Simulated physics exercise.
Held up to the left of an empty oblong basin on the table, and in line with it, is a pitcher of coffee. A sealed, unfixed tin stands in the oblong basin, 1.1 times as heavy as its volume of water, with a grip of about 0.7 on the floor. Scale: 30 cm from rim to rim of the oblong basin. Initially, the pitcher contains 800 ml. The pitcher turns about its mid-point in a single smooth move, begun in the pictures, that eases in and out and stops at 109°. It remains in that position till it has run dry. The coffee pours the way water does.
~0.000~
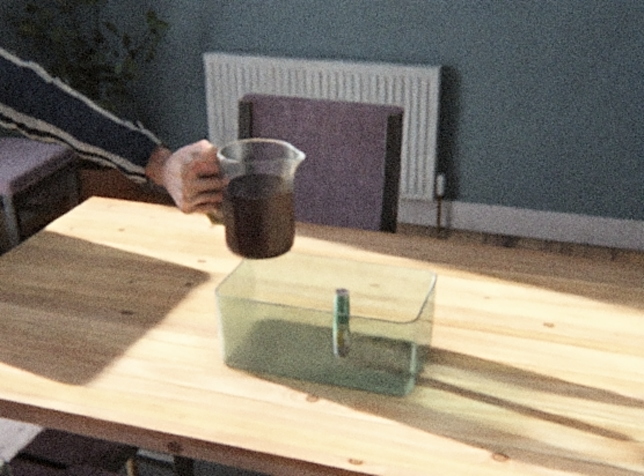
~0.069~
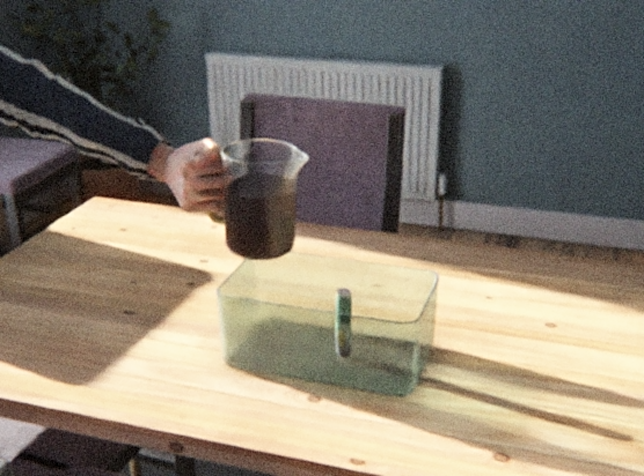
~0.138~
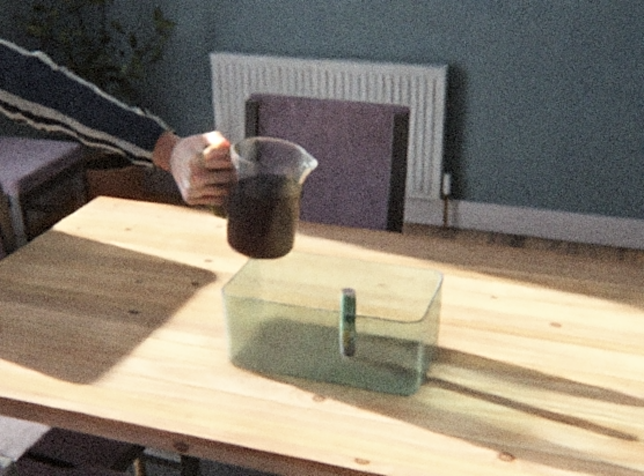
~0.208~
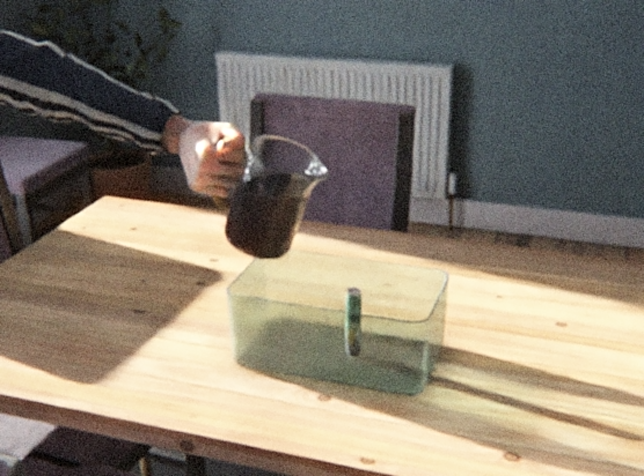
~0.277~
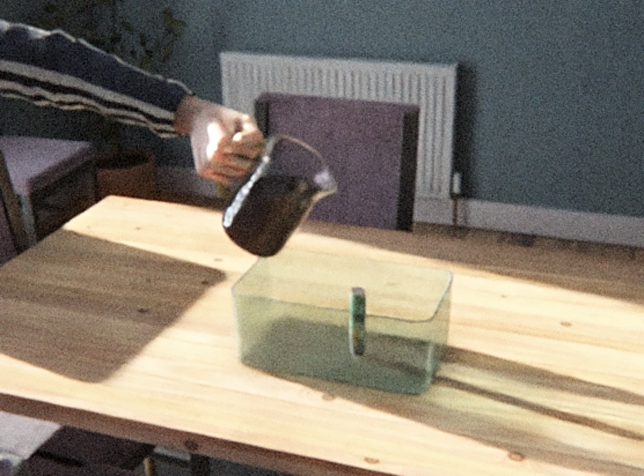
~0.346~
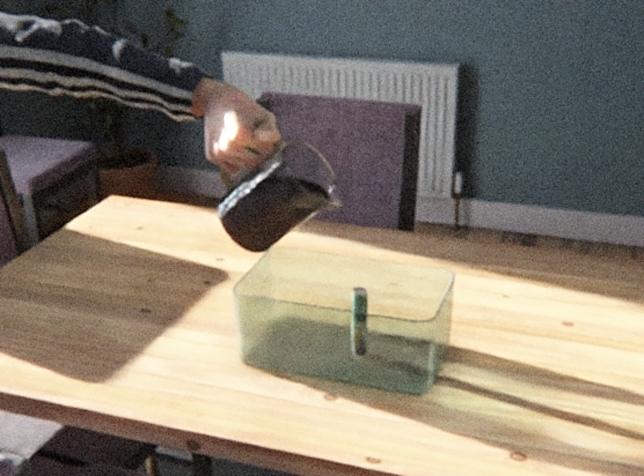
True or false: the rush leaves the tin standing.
False.
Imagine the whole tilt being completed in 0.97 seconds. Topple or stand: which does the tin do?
Result: Tin tipped over.
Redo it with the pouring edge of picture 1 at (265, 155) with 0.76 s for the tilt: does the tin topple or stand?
Then it stays on its base.
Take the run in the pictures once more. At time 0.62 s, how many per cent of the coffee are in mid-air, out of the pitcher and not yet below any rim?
18 per cent.
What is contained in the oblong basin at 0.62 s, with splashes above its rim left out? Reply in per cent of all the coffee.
Around 14 percent.
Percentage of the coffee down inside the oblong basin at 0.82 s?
Roughly 70 percent of it.
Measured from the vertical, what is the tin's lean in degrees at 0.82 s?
Tilt: Around 30°.
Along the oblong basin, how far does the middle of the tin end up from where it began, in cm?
Looks like roughly 7.0 cm in total.
After 0.62 s the tilt is 100° and 67 per cent is still to pour; the tin stands where it began.
After 0.82 s the tilt is 109° and 19 per cent is still to pour; the tin leans 30°.
After 1.03 s the tilt is 109° and 3 per cent is still to pour; the tin lies on its side.
After 1.26 s the tilt is 109° and 0 per cent is still to pour; the tin lies on its side.
In the end the tin lies on its side.
